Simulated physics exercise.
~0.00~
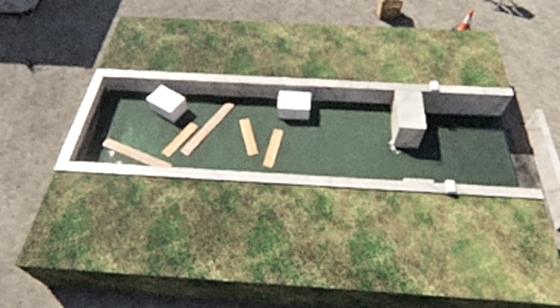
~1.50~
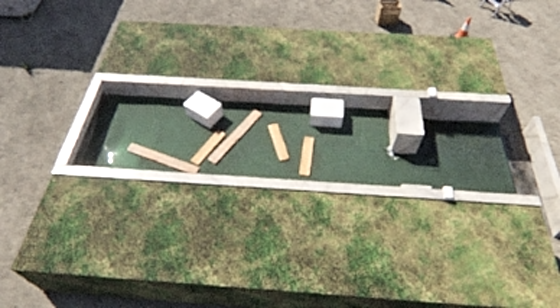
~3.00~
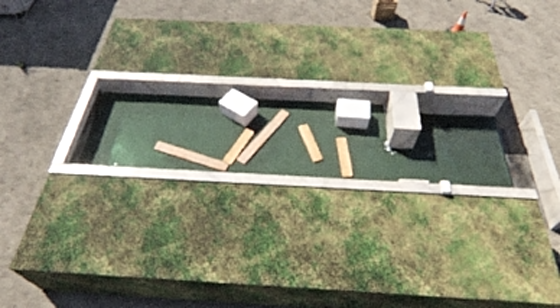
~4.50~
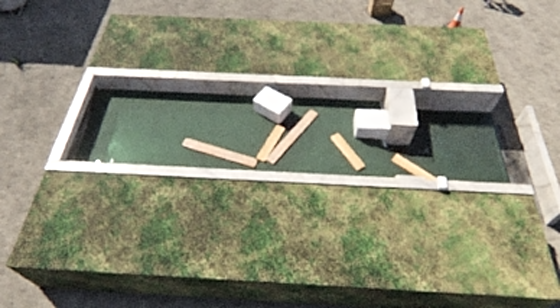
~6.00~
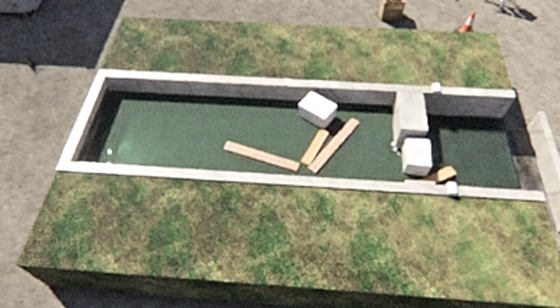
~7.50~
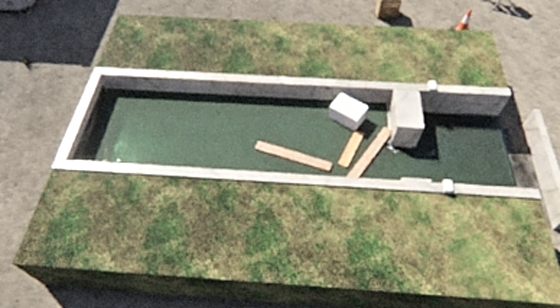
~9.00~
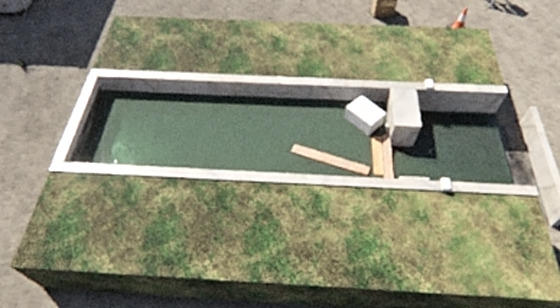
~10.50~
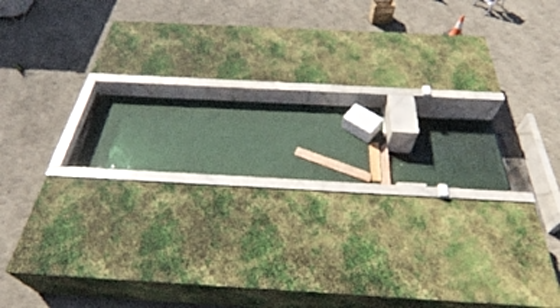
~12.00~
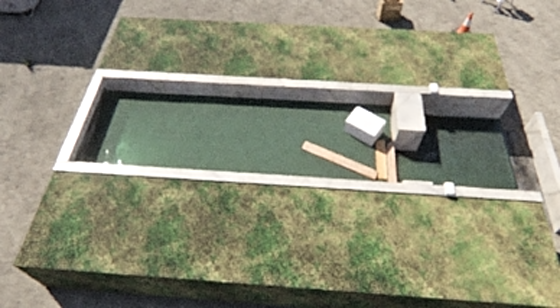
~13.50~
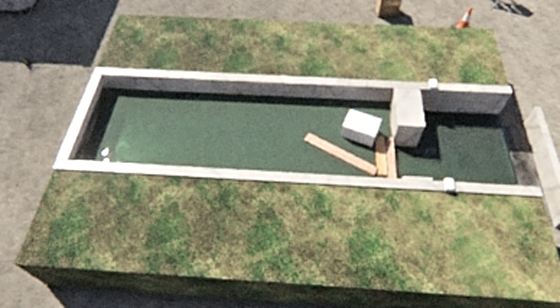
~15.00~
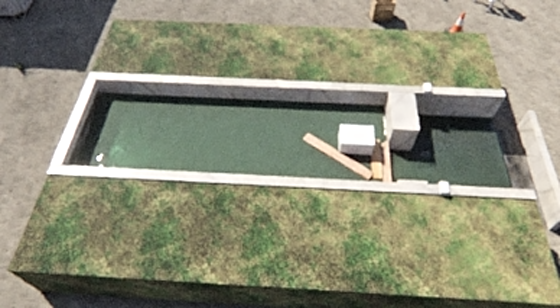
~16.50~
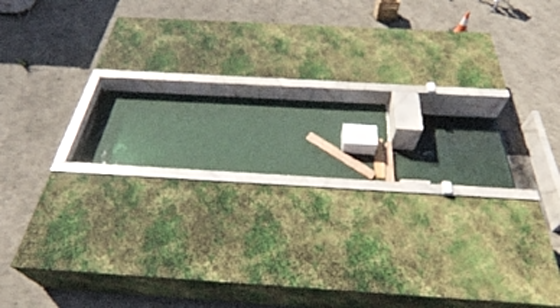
Wooden planks and two white crates drift rightward along a water-filled channel between grassy banks, and two planks and one crate slip past a concrete block and vanish. The remaining crate and three planks bunch up against the block's left side and stay there, the crate turning slightly.
